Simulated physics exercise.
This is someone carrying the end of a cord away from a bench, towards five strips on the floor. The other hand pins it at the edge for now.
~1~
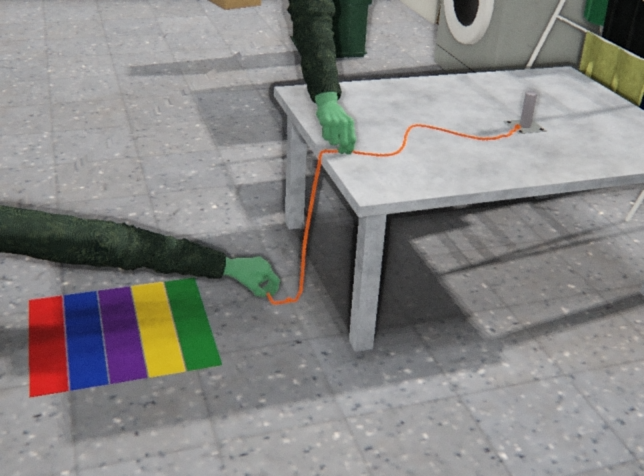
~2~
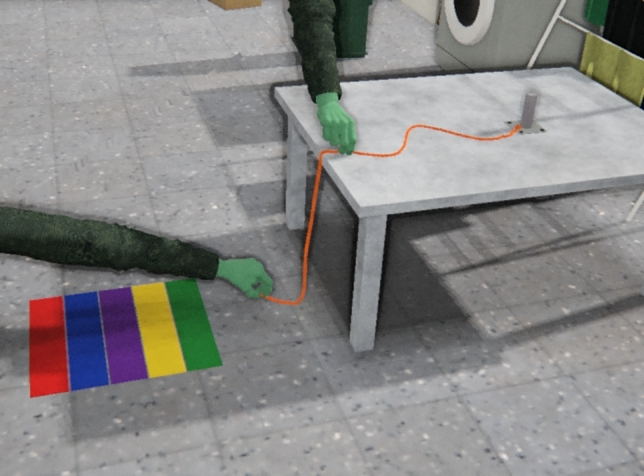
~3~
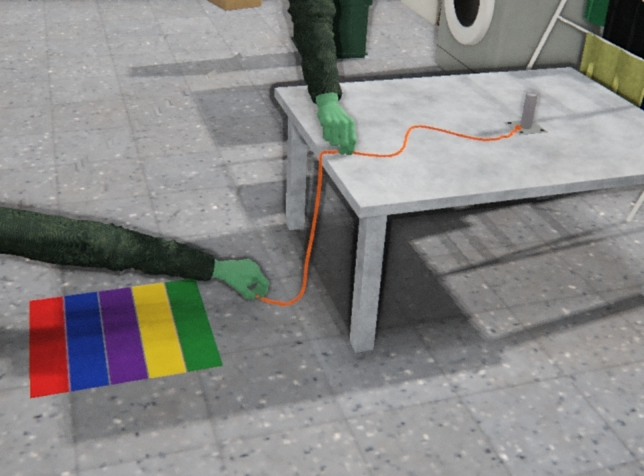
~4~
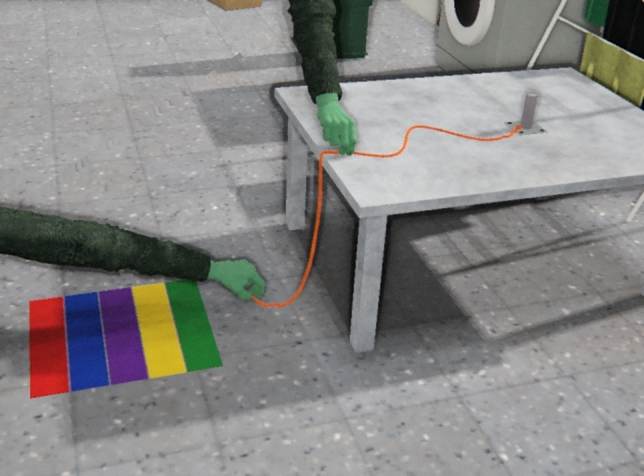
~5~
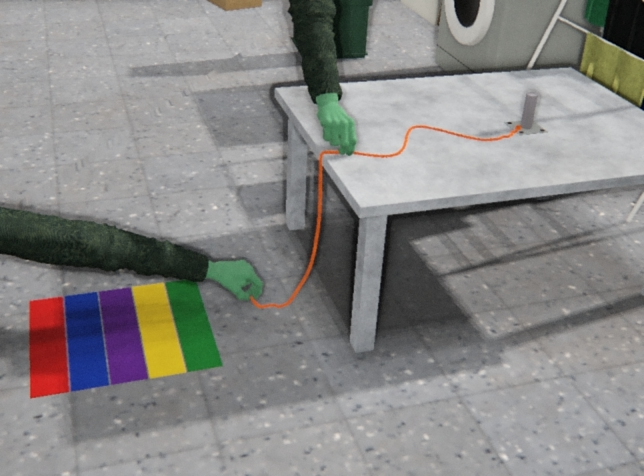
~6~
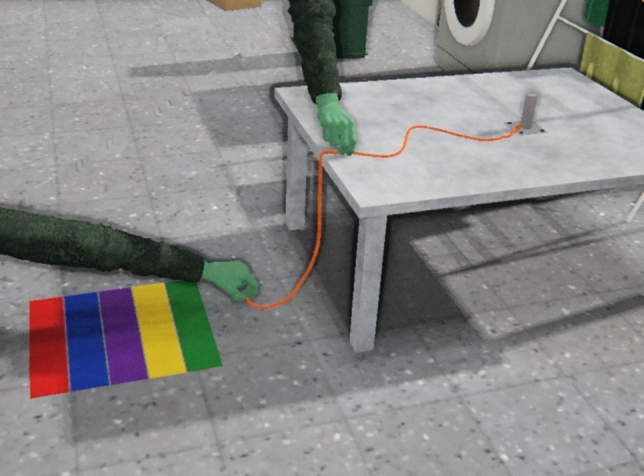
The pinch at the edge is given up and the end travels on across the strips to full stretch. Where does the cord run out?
Over blue.
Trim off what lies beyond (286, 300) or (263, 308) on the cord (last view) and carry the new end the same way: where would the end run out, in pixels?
About (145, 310) and (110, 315).
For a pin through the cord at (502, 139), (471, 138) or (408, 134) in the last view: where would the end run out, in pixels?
Near (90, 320), (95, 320) and (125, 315).
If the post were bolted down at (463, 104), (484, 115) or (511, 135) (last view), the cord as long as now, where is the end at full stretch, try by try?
Near (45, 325), (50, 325) and (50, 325).
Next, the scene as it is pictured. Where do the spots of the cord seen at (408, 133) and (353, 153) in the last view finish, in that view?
Near (384, 143) and (294, 173).
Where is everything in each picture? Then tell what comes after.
The first frame shows end (268, 293); green (200, 350); yellow (163, 356); purple (126, 362); blue (87, 368); red (49, 374).
The second frame shows end (261, 295); cord through (503, 137) (432, 128) (402, 150) (329, 152) (312, 218) (304, 285).
The third frame shows end (257, 296).
The fourth frame shows end (253, 297); cord through (503, 137) (432, 128) (402, 150) (329, 153) (318, 218) (302, 285).
The fifth frame shows end (251, 297).
The sixth frame shows end (247, 298); cord through (503, 137) (432, 129) (402, 150) (329, 153) (319, 219) (300, 283).
Early on, end near (144, 312); over yellow.
Midway, end near (104, 318); over purple.
At the end of the slack, end near (80, 322); over blue. The end stops over the blue strip.
